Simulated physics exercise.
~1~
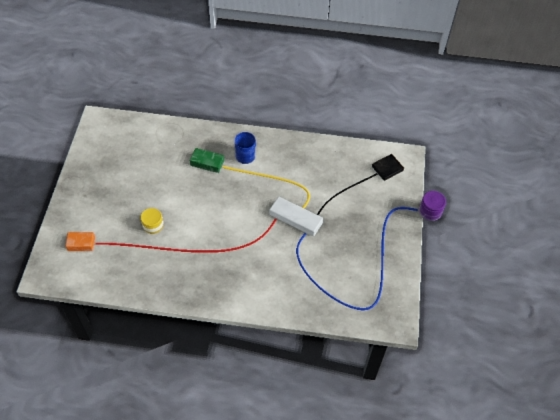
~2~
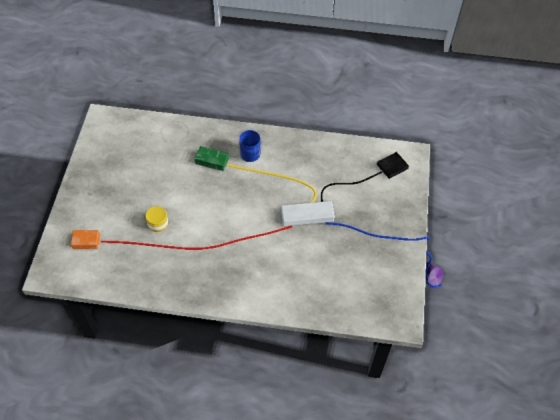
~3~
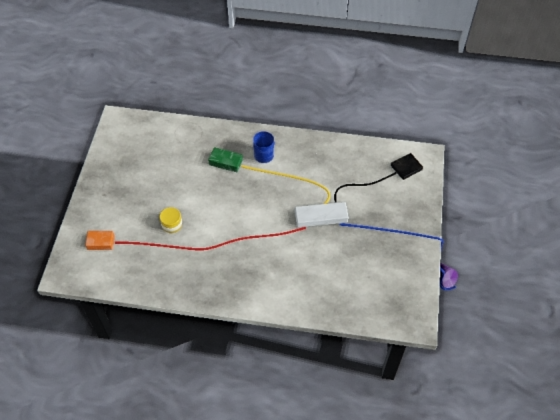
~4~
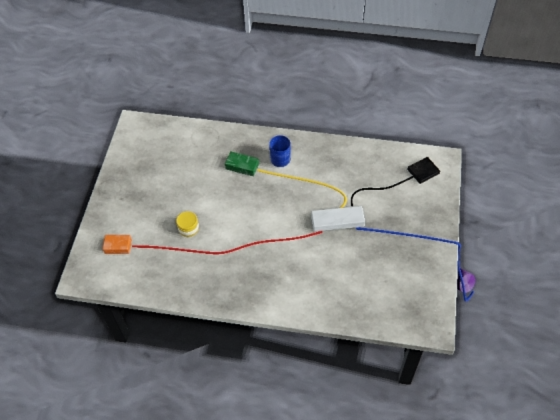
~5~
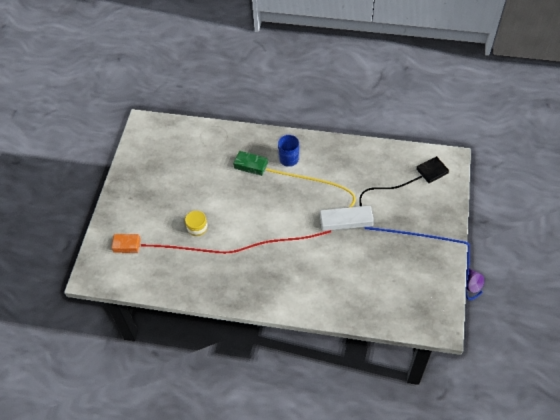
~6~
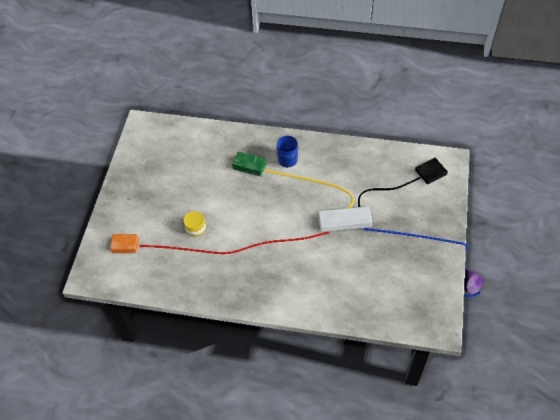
We see a table where thin cables link a white power strip to several small devices as a purple object drops past the right edge, pulling the blue cable taut and turning the strip slightly; it ends hanging beside the table, while the other items stay in place.
